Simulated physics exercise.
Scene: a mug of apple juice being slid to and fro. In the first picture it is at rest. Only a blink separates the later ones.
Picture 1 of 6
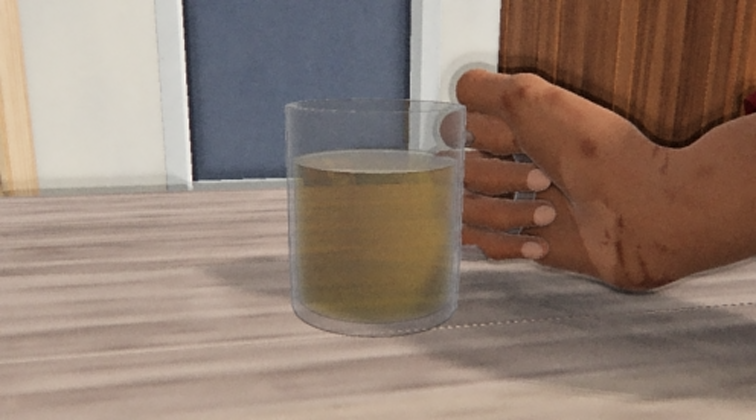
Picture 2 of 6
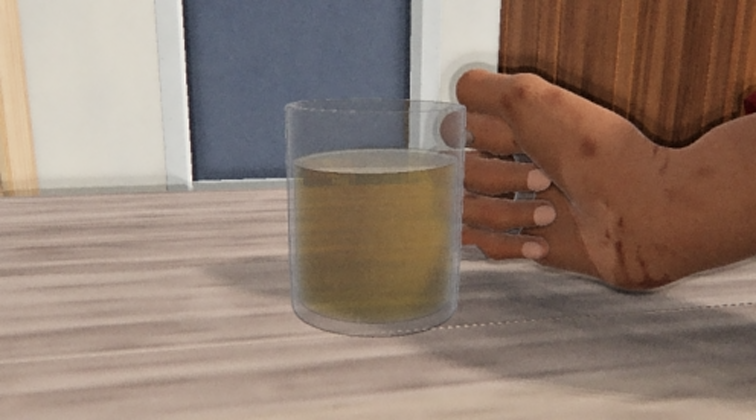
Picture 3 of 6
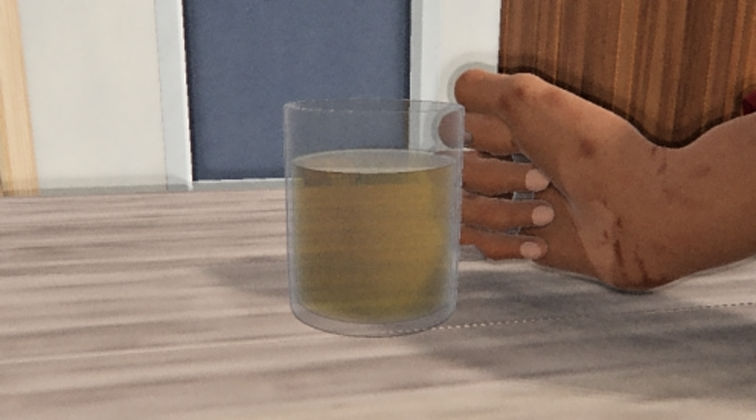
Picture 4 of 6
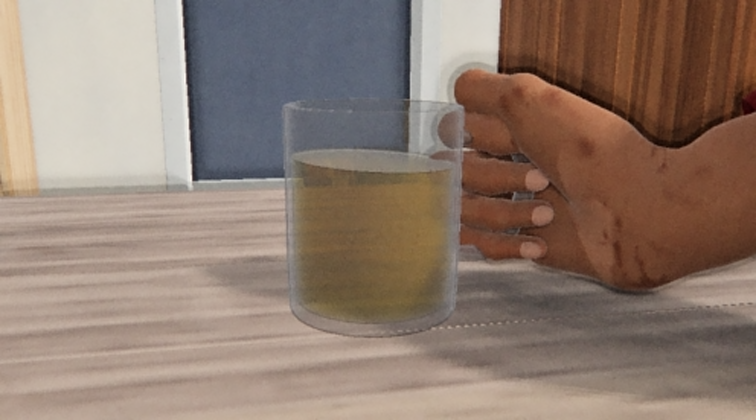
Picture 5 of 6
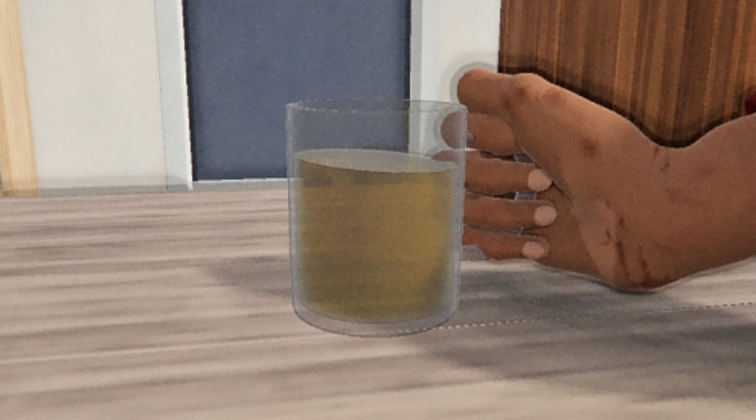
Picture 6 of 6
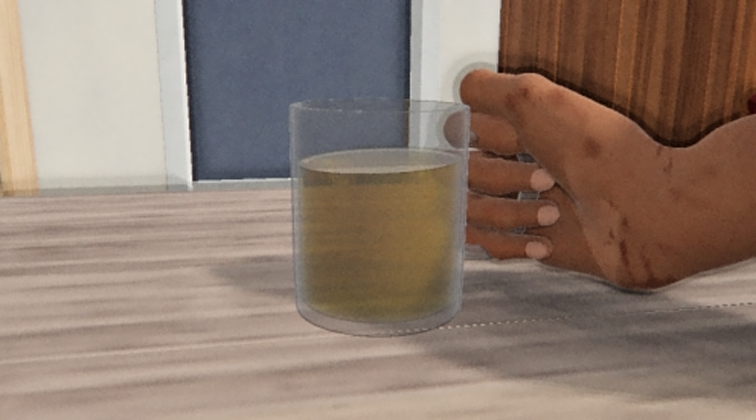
A hand resting beside a clear glass of yellowish juice on a wooden table, the glass barely shifting left, then slightly right.
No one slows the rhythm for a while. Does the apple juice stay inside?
Yes: Nothing escapes.
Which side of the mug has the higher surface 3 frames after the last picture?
To the left end.
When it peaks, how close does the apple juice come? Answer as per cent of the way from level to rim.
About 40 percent.
A moment on, the highest wave so far climbs under half way to the rim.
When it is over, the highest wave so far climbs under half way to the rim; nothing has left it.
